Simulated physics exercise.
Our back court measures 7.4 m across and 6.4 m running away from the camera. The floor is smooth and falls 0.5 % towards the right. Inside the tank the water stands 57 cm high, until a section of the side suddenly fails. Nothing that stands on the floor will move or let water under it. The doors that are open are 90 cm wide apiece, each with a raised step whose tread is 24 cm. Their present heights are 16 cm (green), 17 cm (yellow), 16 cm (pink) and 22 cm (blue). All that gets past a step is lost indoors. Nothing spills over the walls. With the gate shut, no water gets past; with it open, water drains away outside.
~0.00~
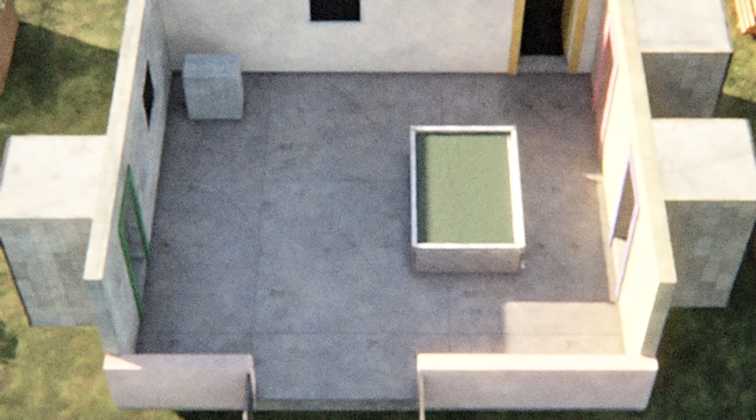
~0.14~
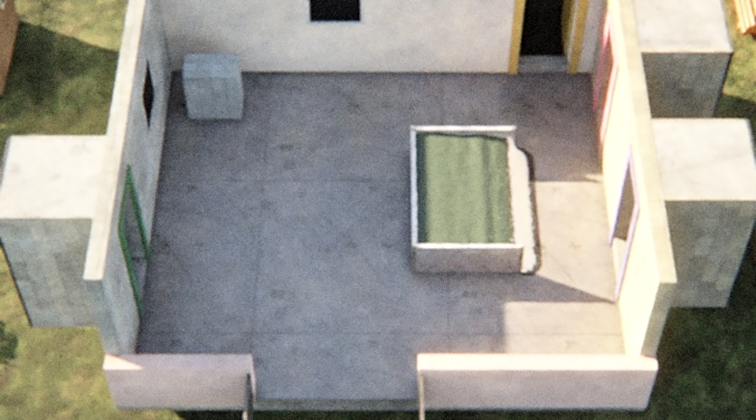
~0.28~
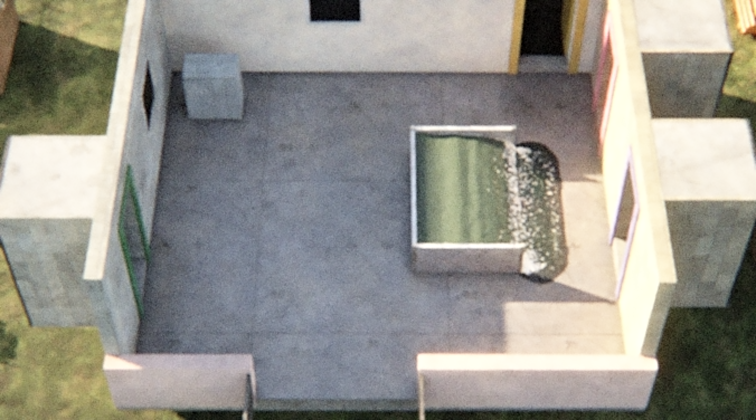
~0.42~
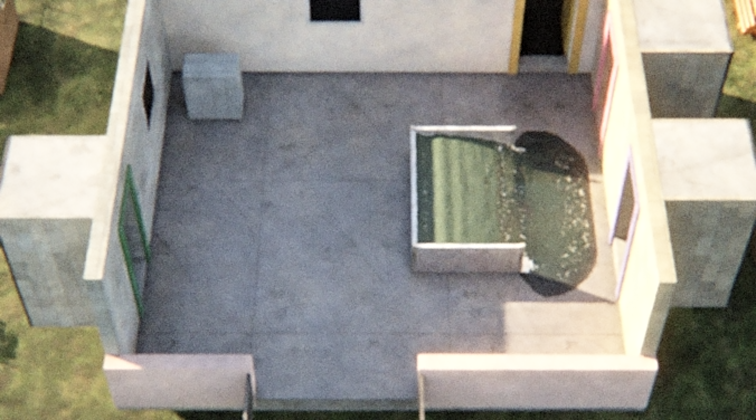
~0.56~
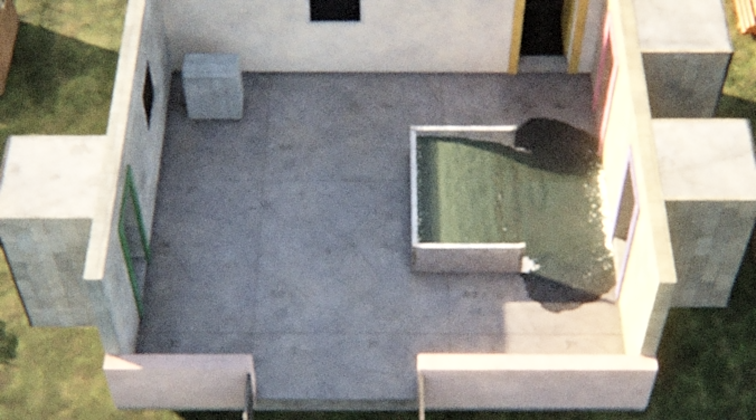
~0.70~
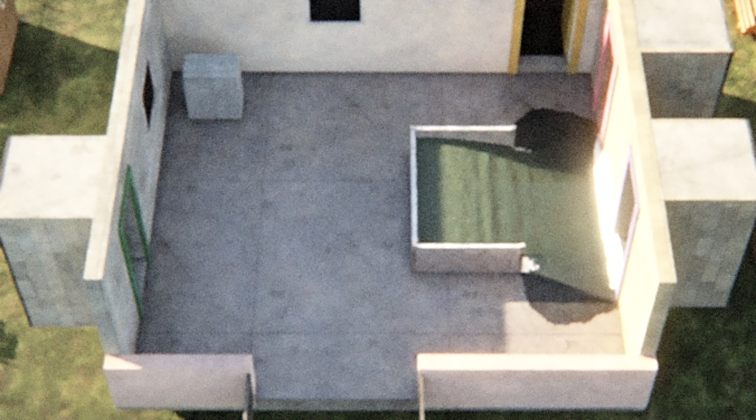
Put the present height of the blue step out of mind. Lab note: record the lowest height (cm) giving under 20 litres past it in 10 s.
Lowest height: 27 cm.
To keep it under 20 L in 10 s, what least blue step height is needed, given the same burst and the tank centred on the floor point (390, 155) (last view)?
At least roughly 10.5 cm high.
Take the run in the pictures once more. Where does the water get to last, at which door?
It is the green one.
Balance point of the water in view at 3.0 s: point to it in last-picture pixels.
Centre estimate: (541, 216) px, approximately.
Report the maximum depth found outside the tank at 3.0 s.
About 29 cm.
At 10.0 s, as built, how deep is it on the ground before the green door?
Depth: Near 6.5 cm.
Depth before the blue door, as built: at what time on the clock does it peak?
At about 1.4 s.
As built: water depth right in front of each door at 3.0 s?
In cm: Green 0, yellow 25, pink 14, blue 17.
After 1.4 s water covers 15 % of the floor, deepest (43 cm) near (596, 204); 32 cm at the blue door, 17 litres in over its 22 cm step.
After 3.0 s water covers 30 % of the floor, deepest (29 cm) near (628, 375); 17 cm at the blue door, 51 litres in over its 22 cm step.
After 10.0 s water covers 95 % of the floor, deepest (8 cm) near (628, 375); 6 cm at the blue door, 52 litres in over its 22 cm step.
At the blue door as built, the water arrived by 0.6 s and peaked near 32 cm at 1.4 s.
With a step of 24 cm, 37 litres would have come in within the 10 s; with 32.5 cm, 5 litres. So under 20 litres takes about 27 cm.
